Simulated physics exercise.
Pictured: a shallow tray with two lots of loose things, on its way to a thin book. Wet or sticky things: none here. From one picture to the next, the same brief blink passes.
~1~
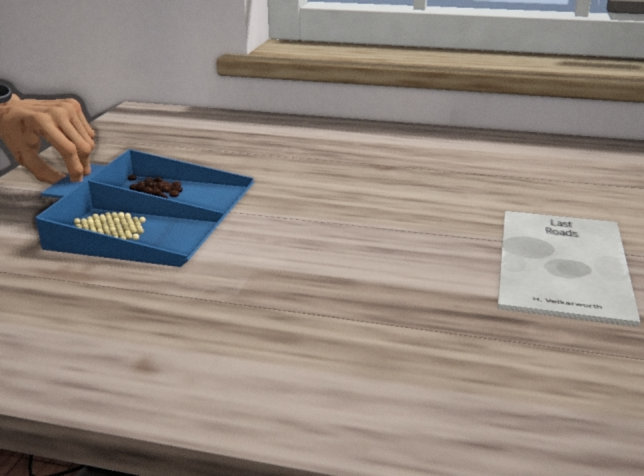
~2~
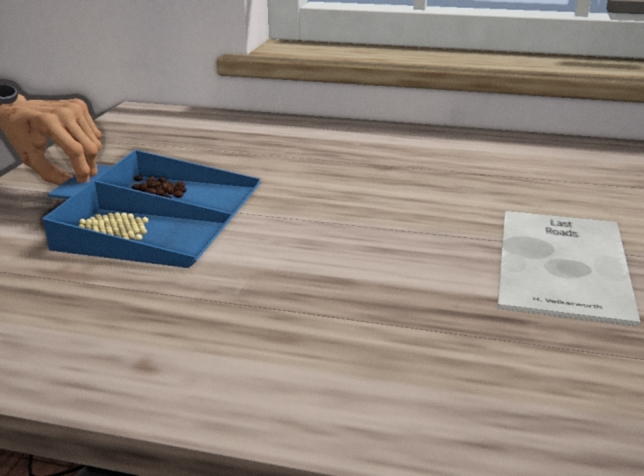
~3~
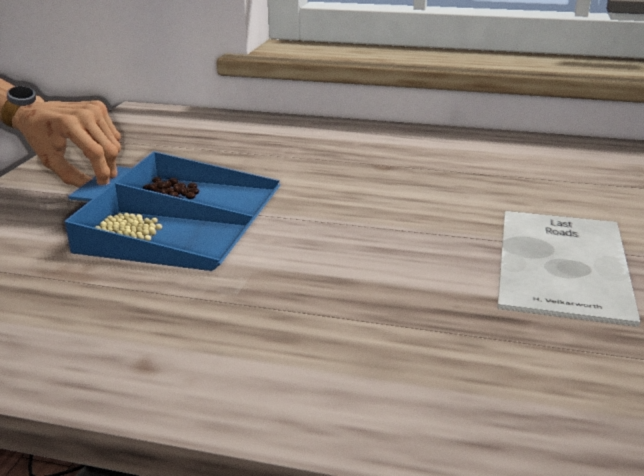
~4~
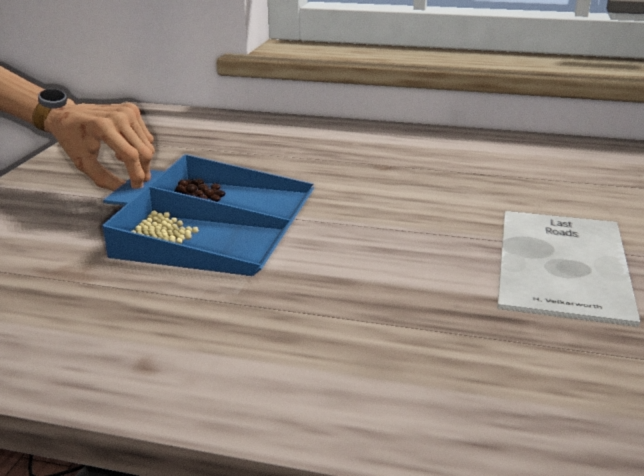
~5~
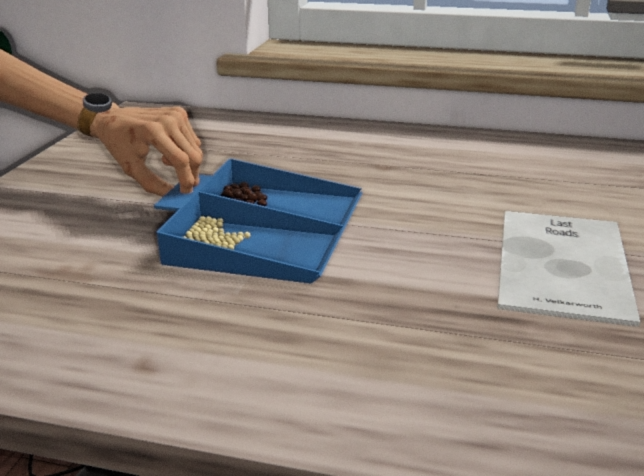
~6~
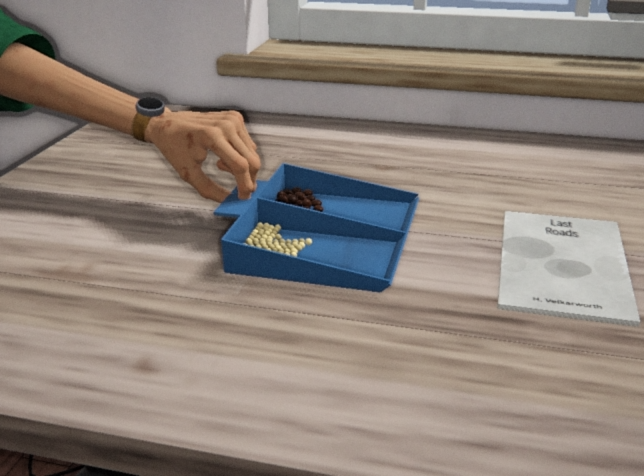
The clip opens with a hand holding a shallow blue two-part tray at the left of a wooden table, pale beans in front and dark pieces behind. The hand pulls away from the left edge, sliding the tray rightward, slowly then faster, until it sits nearer the thin book.
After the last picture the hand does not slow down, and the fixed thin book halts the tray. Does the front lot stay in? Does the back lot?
Note - front lot lets some escape; back lot lets some escape.
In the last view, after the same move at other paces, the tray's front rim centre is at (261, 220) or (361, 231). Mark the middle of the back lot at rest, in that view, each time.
First try about (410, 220), second try about (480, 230).
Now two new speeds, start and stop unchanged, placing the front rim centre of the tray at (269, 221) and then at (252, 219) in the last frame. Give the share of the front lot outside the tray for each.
Try 1: Around 0 percent; try 2: Around 0 percent.
Then, 0.05 s later than the last frame, tray still sliding, front rim near (462, 242); front lot all inside; back lot all inside.
Then, 0.19 s later than the last frame, tray stopped at the thin book; front lot about a tenth out of the tray; back lot about a tenth out of the tray.
Then, 0.40 s later than the last frame, tray stopped at the thin book; front lot roughly a third out of the tray; back lot roughly a quarter out of the tray.
When it is over, tray stopped at the thin book; front lot roughly a third out of the tray; back lot roughly a quarter out of the tray.
